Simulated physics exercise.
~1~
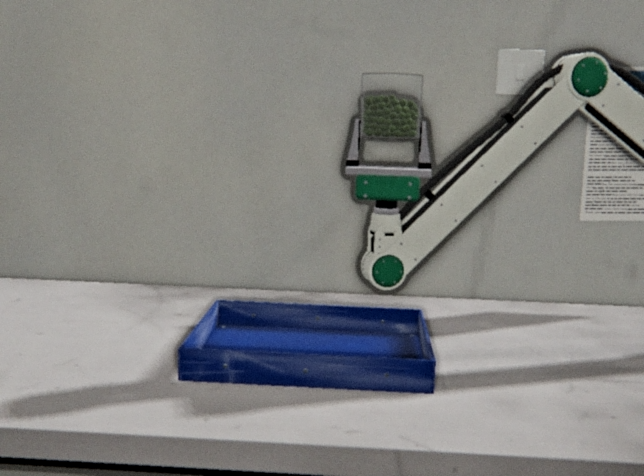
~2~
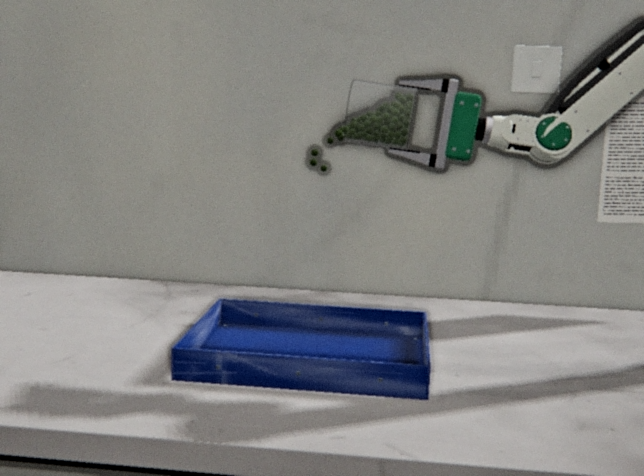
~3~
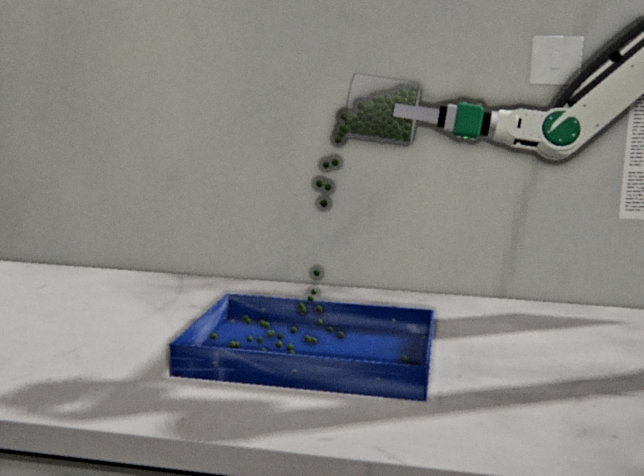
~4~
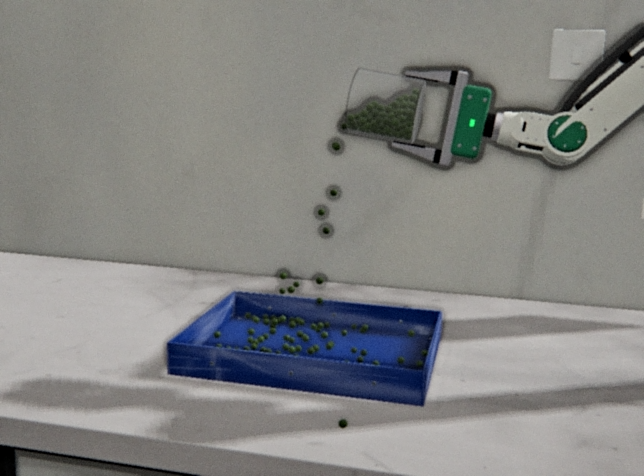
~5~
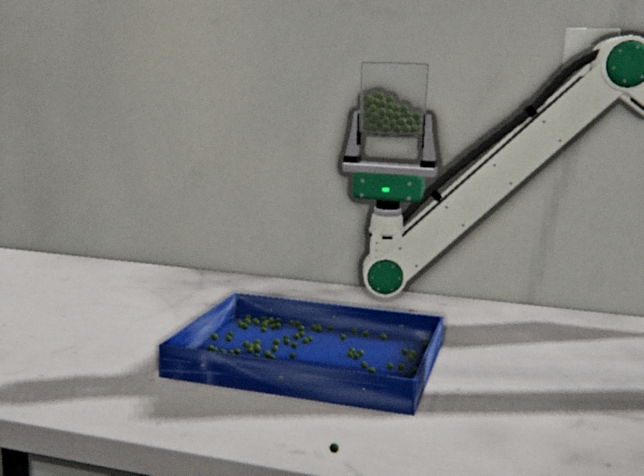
On a pale marble counter, a robot arm tipped a clear cup of green beads sideways over a blue tray, letting some spill down into it, then turned the cup upright again, still partly full, with one stray bead lying in front of the tray.
